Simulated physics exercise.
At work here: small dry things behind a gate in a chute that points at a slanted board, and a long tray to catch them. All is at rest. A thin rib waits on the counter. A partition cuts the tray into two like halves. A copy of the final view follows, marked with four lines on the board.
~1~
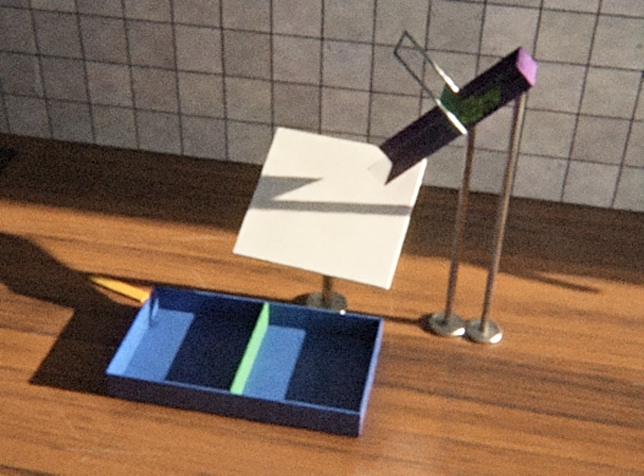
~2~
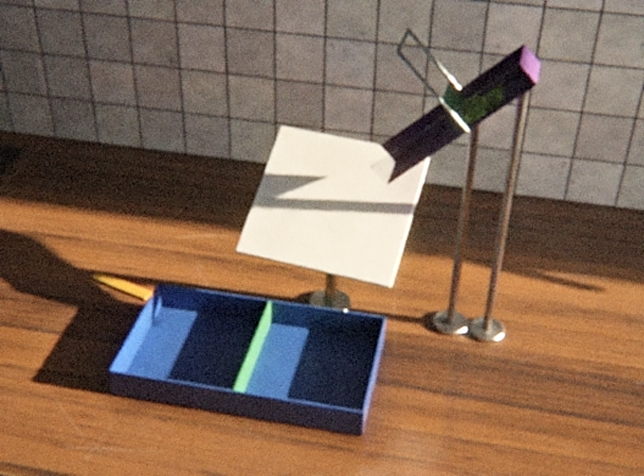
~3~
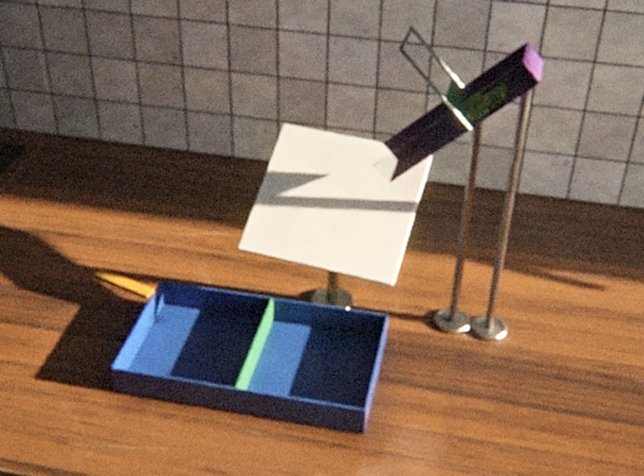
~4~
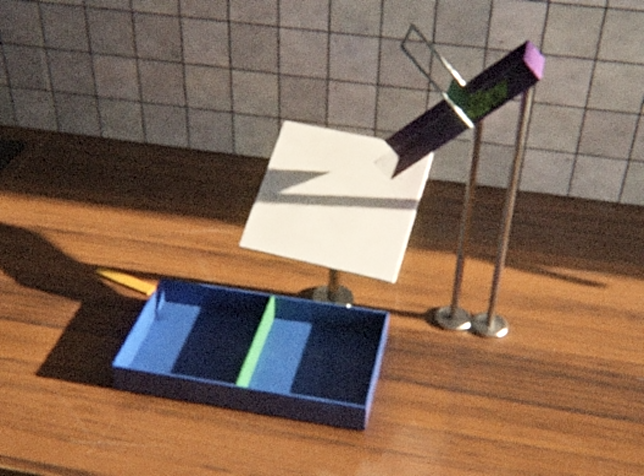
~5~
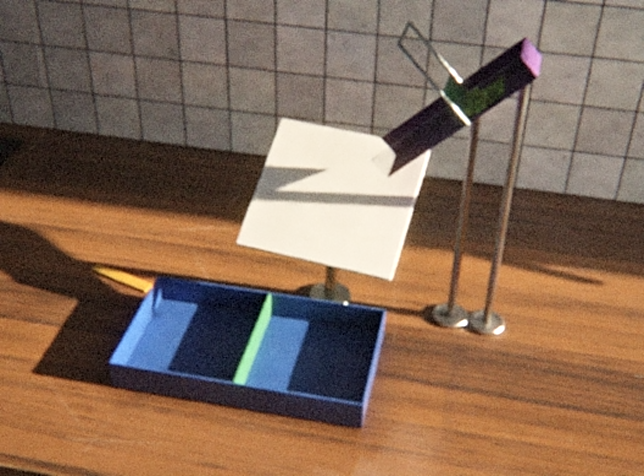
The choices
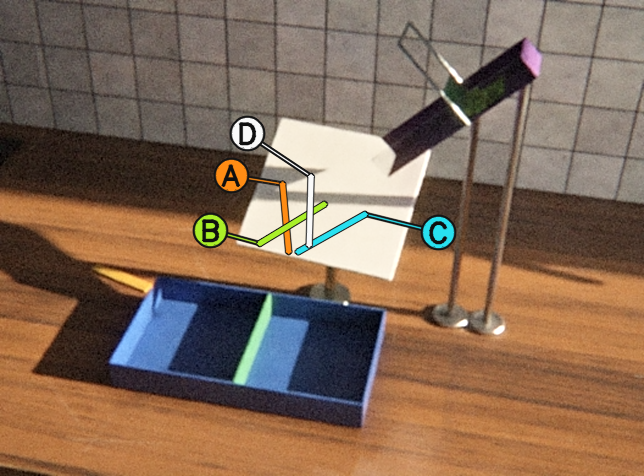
In this clip, a purple chute with a closed gate slopes down toward a tilted white board behind a blue tray with a green divider on a wooden counter; the objects stay still while the view shifts very slightly.
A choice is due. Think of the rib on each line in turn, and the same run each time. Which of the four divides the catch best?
Line B does it best.
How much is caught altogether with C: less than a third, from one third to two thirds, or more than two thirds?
More than two thirds.
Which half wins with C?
The left half.
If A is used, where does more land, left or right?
Right.
On the marked copy, line A from (282, 183) to (288, 251); line B from (324, 204) to (259, 243); line C from (365, 214) to (298, 251); line D from (311, 176) to (309, 244).
With A, of what is caught, a stray few in the left half, nearly all in the right.
With B, of what is caught, about half in the left half, about half in the right.
With C, of what is caught, all in the left half, none in the right.
With D, of what is caught, a stray few in the left half, nearly all in the right.
